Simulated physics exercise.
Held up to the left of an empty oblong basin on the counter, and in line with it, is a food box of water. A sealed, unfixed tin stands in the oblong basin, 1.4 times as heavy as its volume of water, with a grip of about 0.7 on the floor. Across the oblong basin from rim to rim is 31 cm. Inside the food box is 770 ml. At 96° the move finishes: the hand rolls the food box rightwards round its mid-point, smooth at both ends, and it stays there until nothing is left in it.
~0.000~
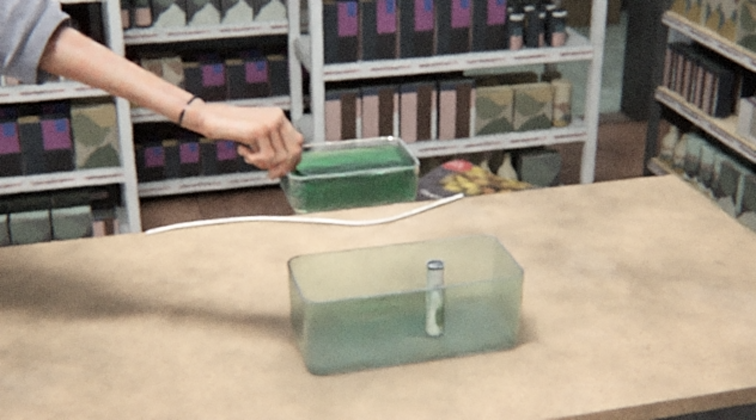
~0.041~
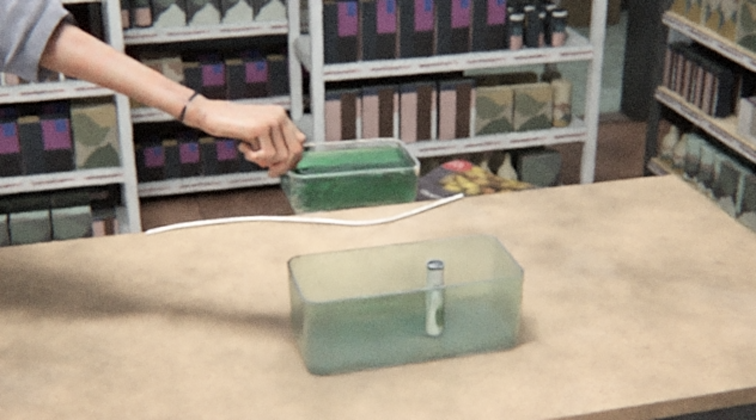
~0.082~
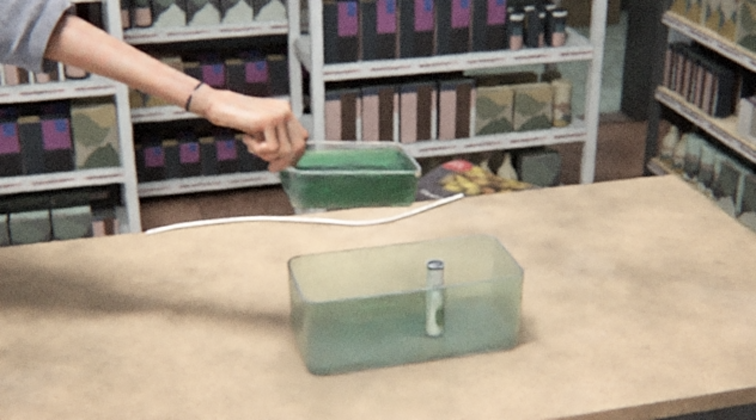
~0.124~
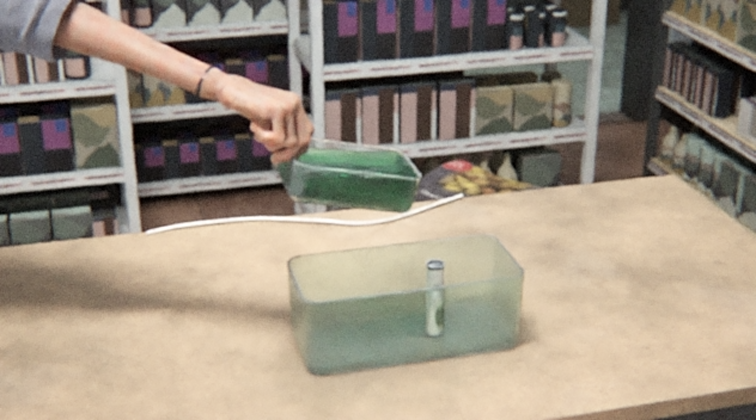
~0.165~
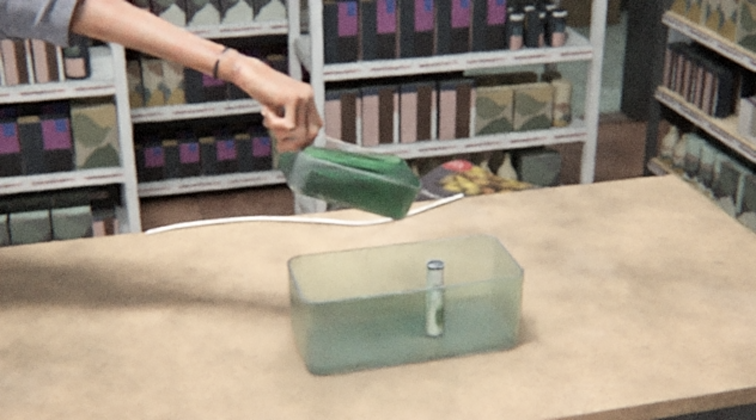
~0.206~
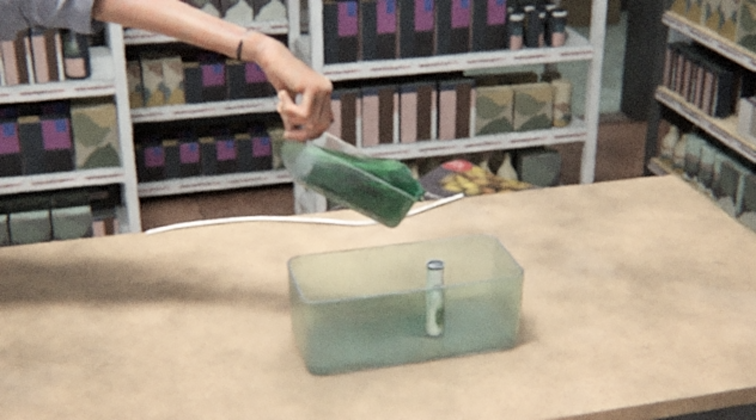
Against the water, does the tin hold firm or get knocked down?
It holds firm.
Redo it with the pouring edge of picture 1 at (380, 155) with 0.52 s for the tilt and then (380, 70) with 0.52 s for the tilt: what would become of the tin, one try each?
In the first try it comes down; in the second it remains standing.
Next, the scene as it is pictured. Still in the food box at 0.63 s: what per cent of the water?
Some 2 per cent.
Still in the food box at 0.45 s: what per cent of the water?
8 %.
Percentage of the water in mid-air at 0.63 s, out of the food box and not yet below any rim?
Around 10 per cent of the liquid is in flight.
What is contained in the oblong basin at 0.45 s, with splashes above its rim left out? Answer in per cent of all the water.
42 %, give or take.
Then, 0.45 s in, the tilt is 92° and 8 per cent is still to pour; the tin stands where it began.
Then, 0.63 s in, the tilt is 96° and 2 per cent is still to pour; the tin stands where it began.
Then, 0.82 s in, the tilt is 96° and 0 per cent is still to pour; the tin stands where it began.
Then, 1.02 s in, the tilt is 96° and 0 per cent is still to pour; the tin stands where it began.
Finally, the tin stands where it began.
